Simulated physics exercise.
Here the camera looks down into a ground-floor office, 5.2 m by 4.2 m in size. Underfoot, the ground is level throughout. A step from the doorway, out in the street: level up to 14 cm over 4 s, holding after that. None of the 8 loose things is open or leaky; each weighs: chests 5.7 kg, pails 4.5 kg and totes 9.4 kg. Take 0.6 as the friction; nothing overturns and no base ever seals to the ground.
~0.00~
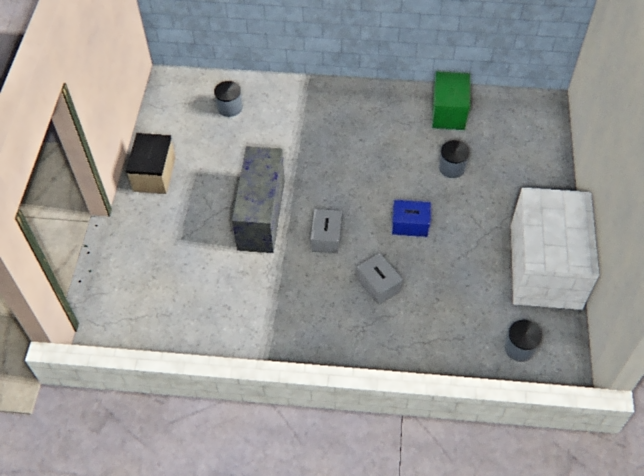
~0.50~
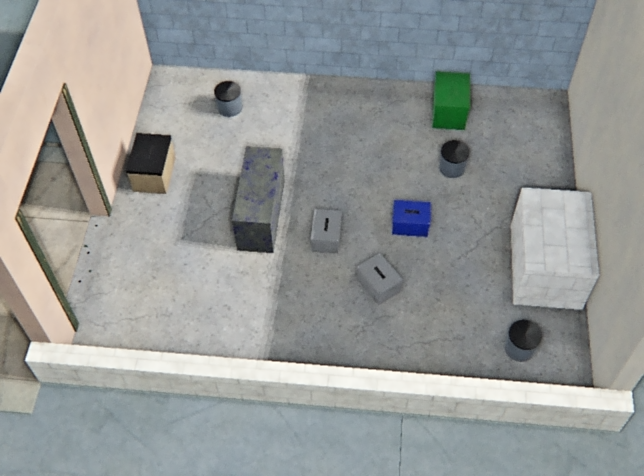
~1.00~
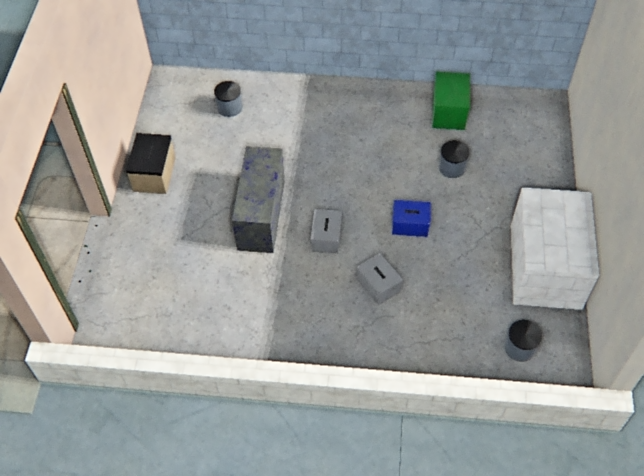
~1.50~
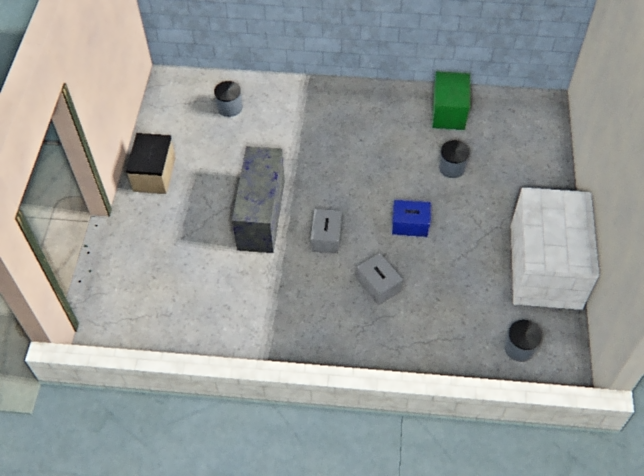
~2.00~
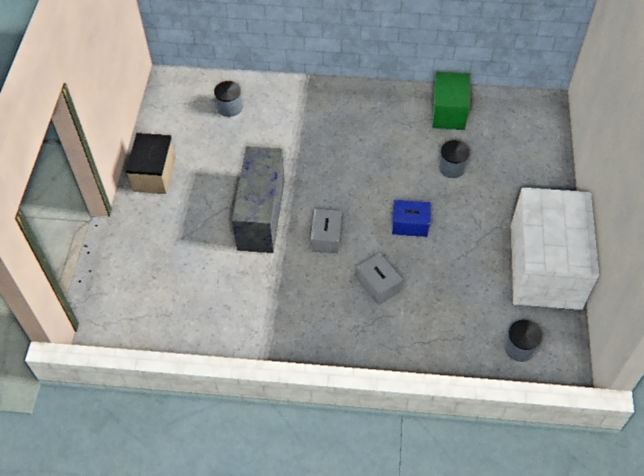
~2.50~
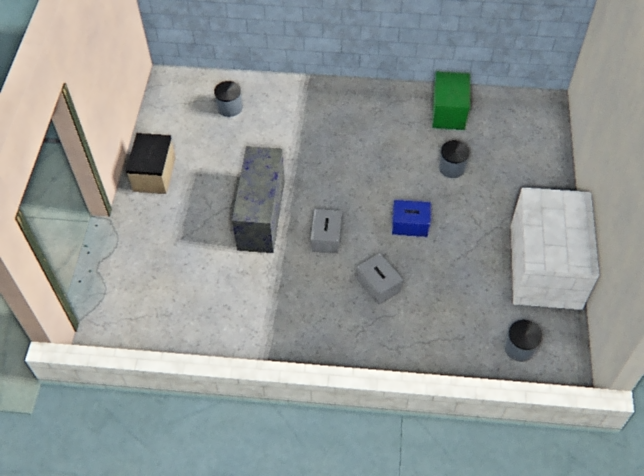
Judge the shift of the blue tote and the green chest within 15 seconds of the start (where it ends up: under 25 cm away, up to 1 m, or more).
Outcome: The blue tote is basically where it began, the green chest is slightly displaced.
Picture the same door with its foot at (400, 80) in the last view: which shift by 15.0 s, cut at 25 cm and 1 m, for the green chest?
Then the green chest travels far.
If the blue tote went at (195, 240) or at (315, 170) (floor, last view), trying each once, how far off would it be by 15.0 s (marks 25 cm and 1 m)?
Run 1 - in place; run 2 - in place.
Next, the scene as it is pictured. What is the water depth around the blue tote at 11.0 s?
About 2 cm.
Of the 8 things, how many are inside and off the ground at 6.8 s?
Total: 0.
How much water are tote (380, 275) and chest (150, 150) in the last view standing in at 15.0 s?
Depth approx. 6 cm / 4 cm.
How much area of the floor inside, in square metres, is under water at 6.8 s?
Close to 10.5 m2, I'd say.
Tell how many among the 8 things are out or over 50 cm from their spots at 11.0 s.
I make it 0.
After 3.5 s the blue tote is near (412, 212), 0.0 m from its start, aground; the green chest is near (453, 89), 0.0 m from its start, aground; 0 afloat.
After 6.8 s the blue tote is near (412, 212), 0.0 m from its start, aground; the green chest is near (453, 89), 0.0 m from its start, aground; 0 afloat.
After 11.0 s the blue tote is near (412, 212), 0.0 m from its start, aground; the green chest is near (453, 89), 0.0 m from its start, aground; 1 afloat.
After 15.0 s the blue tote is near (412, 212), 0.0 m from its start, aground; the green chest is near (479, 108), 0.4 m from its start, afloat; 4 afloat.
